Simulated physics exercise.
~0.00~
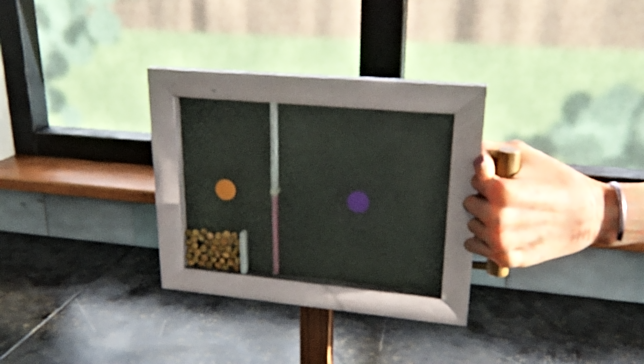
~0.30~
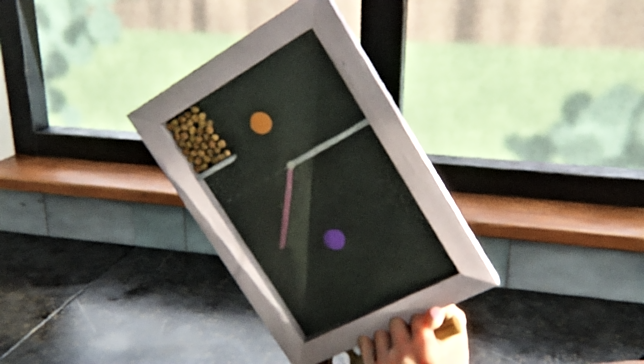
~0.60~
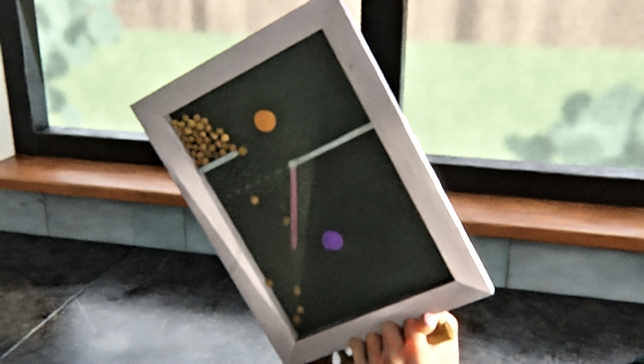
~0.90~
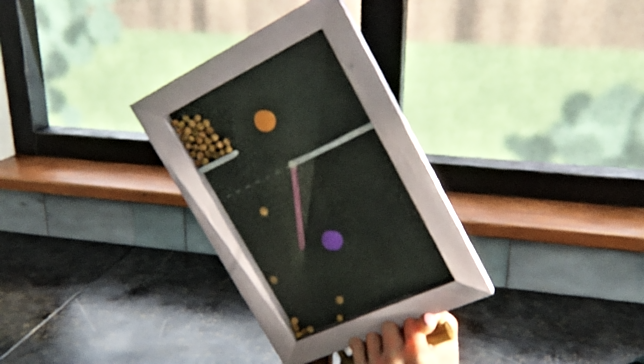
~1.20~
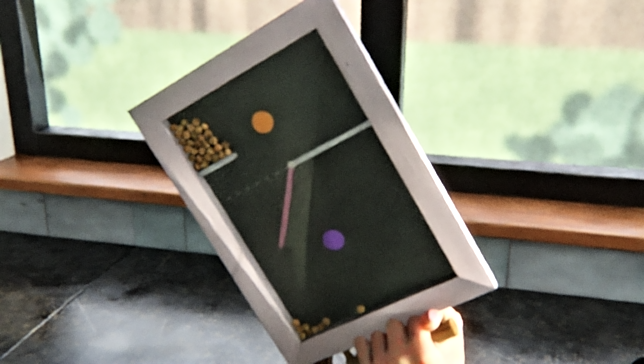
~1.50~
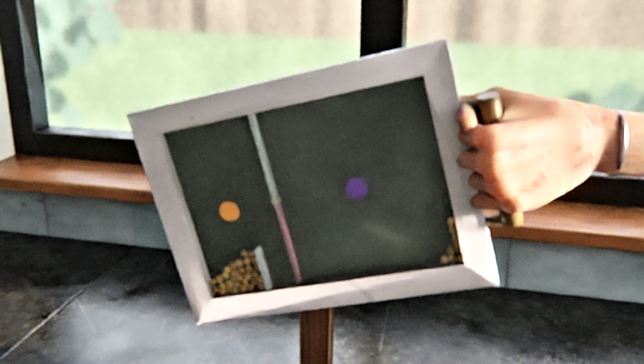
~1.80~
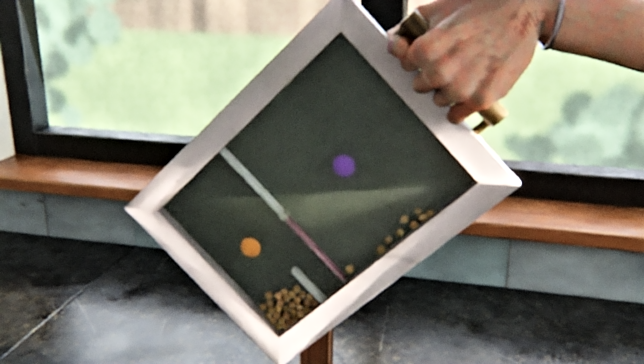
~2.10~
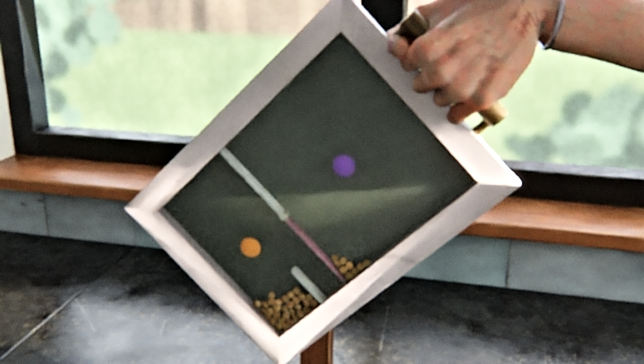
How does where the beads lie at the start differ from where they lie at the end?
At the start the beads are all piled in the lower left corner of the case, on the side with the orange dot. At the end they lie lower and farther right in the view, with most still on the orange side and some on the purple side.
A hand turns a framed case clockwise, then back past level, leaving beads on both sides.
